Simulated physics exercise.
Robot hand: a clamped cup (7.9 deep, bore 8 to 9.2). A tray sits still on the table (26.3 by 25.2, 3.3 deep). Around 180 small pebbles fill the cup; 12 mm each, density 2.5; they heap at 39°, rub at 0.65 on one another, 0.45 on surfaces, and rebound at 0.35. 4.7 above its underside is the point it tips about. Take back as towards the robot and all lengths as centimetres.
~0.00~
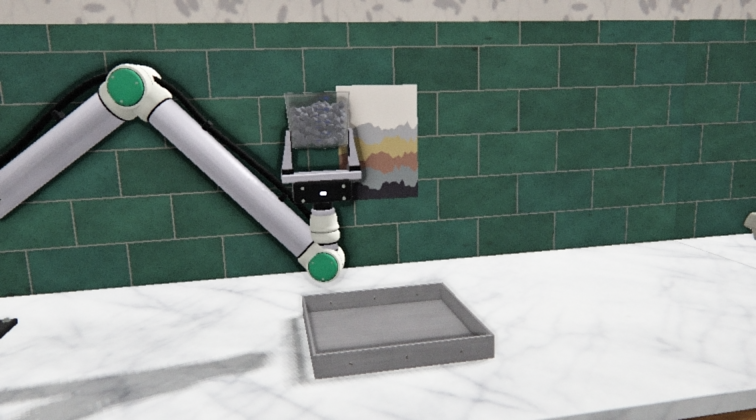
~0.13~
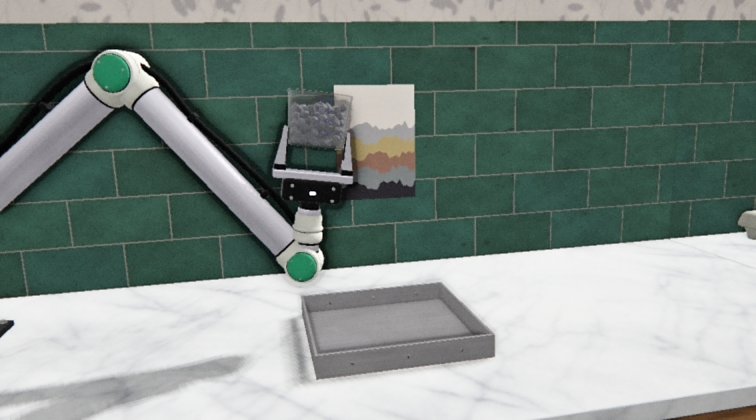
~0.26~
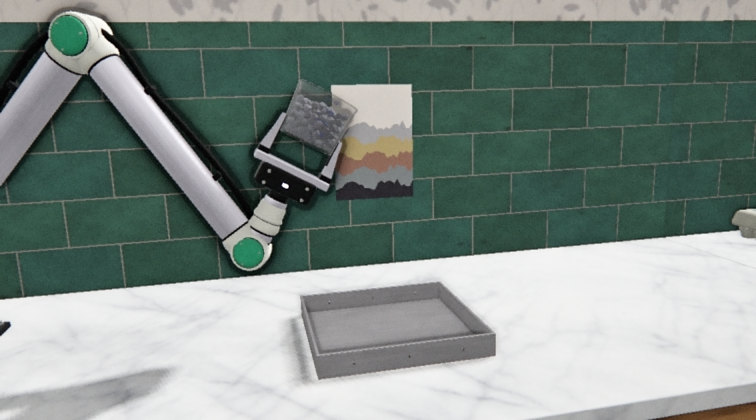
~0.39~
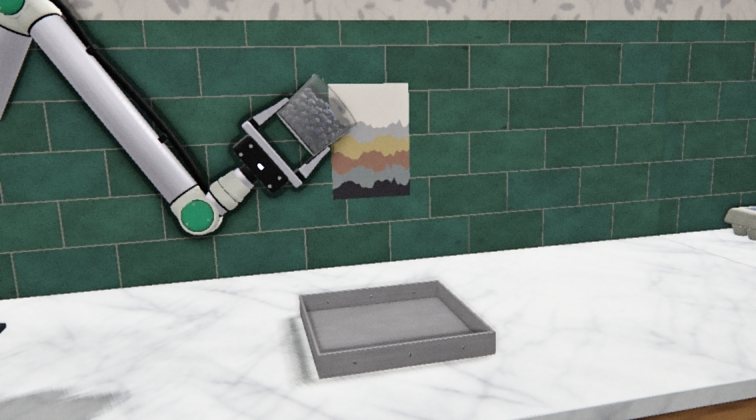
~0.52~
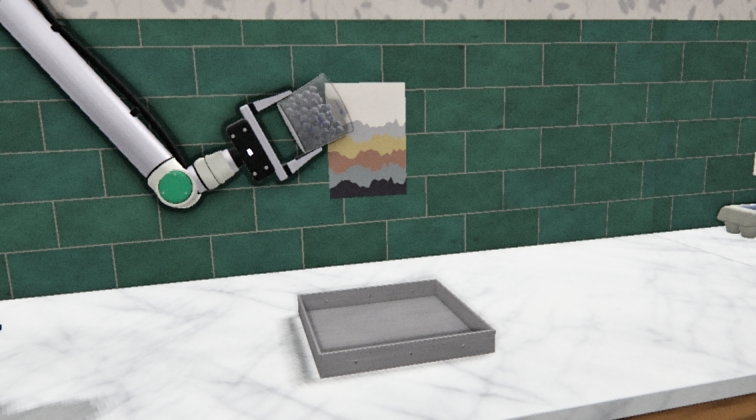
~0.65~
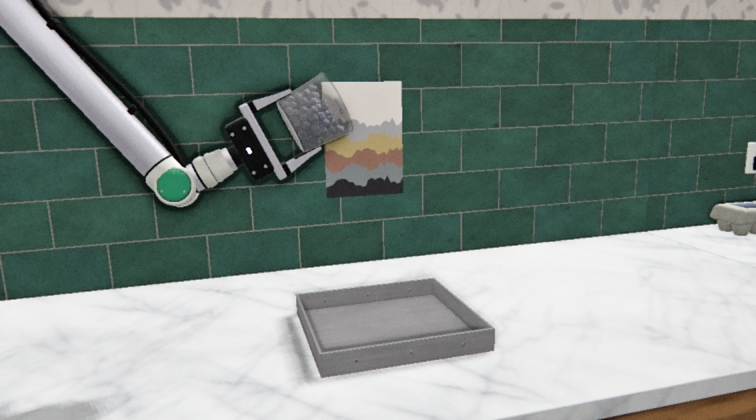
On a marble counter by a green tiled wall, a robot arm gripped a clear cup of gray pebbles above a still tray, leaned it steadily over to the right, then held it tilted.
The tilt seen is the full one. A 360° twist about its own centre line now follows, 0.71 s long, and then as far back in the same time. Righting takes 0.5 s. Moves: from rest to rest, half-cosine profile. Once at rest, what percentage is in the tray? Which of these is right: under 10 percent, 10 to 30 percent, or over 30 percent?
The right one is under 10 percent.
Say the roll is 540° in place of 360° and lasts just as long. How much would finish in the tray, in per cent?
Then roughly 0 per cent.
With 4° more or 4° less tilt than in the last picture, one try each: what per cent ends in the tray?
The first try gives around 5 percent, the second around 0 percent.
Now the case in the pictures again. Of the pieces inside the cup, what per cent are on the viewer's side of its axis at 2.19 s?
55 per cent or thereabouts.
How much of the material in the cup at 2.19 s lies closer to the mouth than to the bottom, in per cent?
It comes to around 40 per cent, more or less.
By 1.42 s, tipped 65°, highest piece 40 above the table; 179 in the cup, 1 in flight or on a rim.
By 2.19 s, tipped 57°, highest piece 39 above the table; 177 in the cup, 1 in the tray, 2 in flight or on a rim.
By 2.77 s, upright, highest piece 40 above the table; 177 in the cup, 3 in the tray.
By 3.47 s, upright, highest piece 40 above the table; 177 in the cup, 3 in the tray.
Final count, 177 in the cup, 3 in the tray. That is 2 % in the tray.
